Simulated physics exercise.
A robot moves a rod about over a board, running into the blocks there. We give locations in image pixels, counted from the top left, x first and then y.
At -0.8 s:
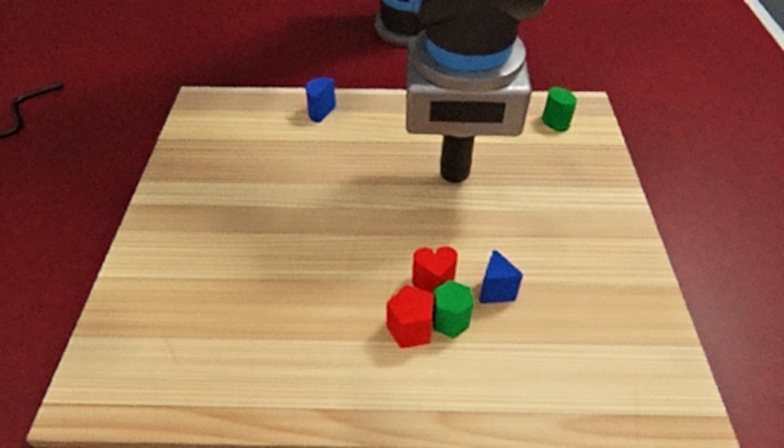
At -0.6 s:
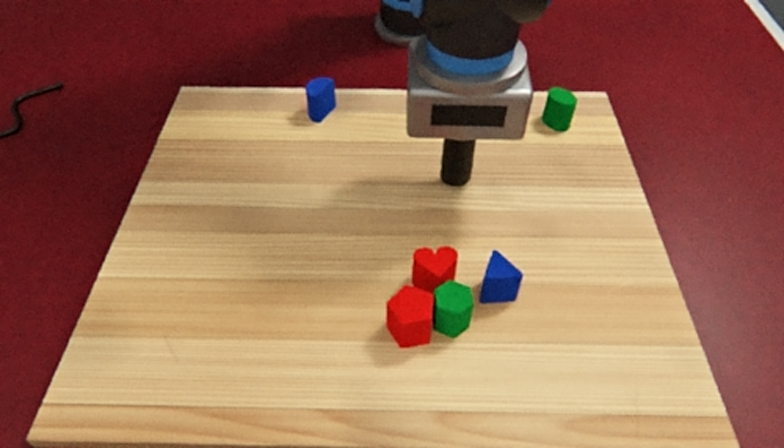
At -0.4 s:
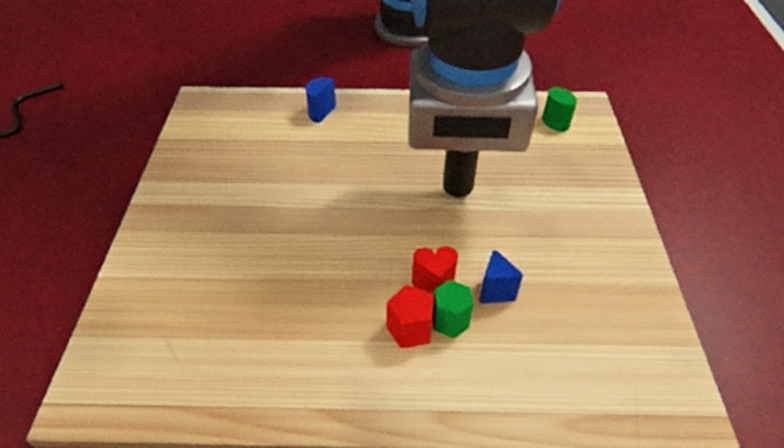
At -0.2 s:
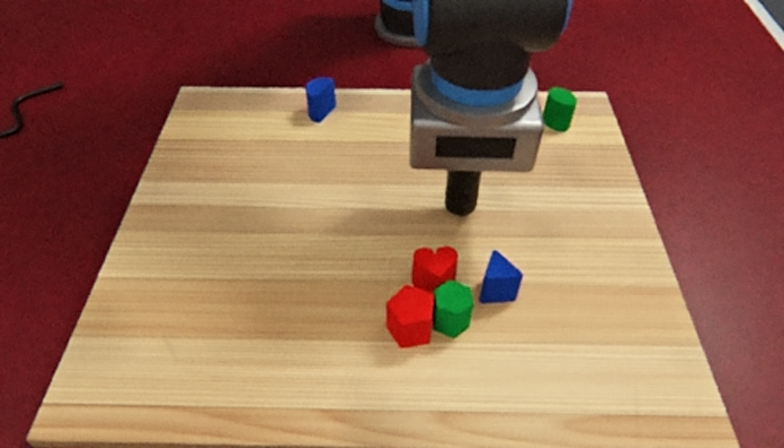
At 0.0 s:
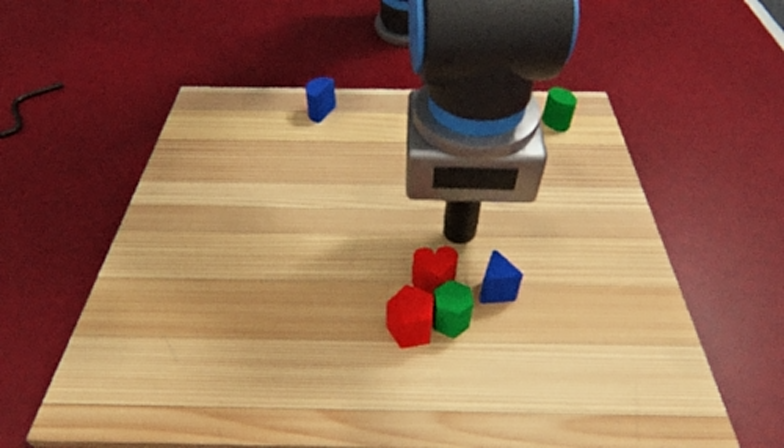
A robot arm holding a dark rod hovered over a wooden board, then moved toward the red heart-shaped block near the red pentagon, green hexagon and blue triangle, while all the blocks stayed still.
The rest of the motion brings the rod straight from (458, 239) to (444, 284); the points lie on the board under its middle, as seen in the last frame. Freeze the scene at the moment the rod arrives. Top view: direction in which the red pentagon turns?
Seen from overhead, it turns anticlockwise.
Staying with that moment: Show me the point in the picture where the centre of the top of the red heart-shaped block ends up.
It should be at (418, 276) by then.
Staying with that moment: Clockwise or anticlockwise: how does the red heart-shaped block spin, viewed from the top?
The sense of turning is clockwise.
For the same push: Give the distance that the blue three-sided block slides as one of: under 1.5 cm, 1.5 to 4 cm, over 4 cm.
It goes hardly anywhere, under 1.5 cm.
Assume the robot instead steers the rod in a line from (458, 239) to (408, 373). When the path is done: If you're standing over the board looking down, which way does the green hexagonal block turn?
Seen from overhead, it turns anticlockwise.
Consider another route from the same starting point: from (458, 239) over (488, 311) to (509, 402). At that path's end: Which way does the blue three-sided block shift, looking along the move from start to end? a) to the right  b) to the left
I'll go with b - to the left.
What follows on the original path. Halfway along, rod (452, 255); red heart-shaped block (434, 261).
At the end, rod (445, 277); red pentagon (405, 311), turned 20° anticlockwise; red heart-shaped block (418, 276), turned 40° clockwise; green hexagonal block unmoved; blue three-sided block unmoved.
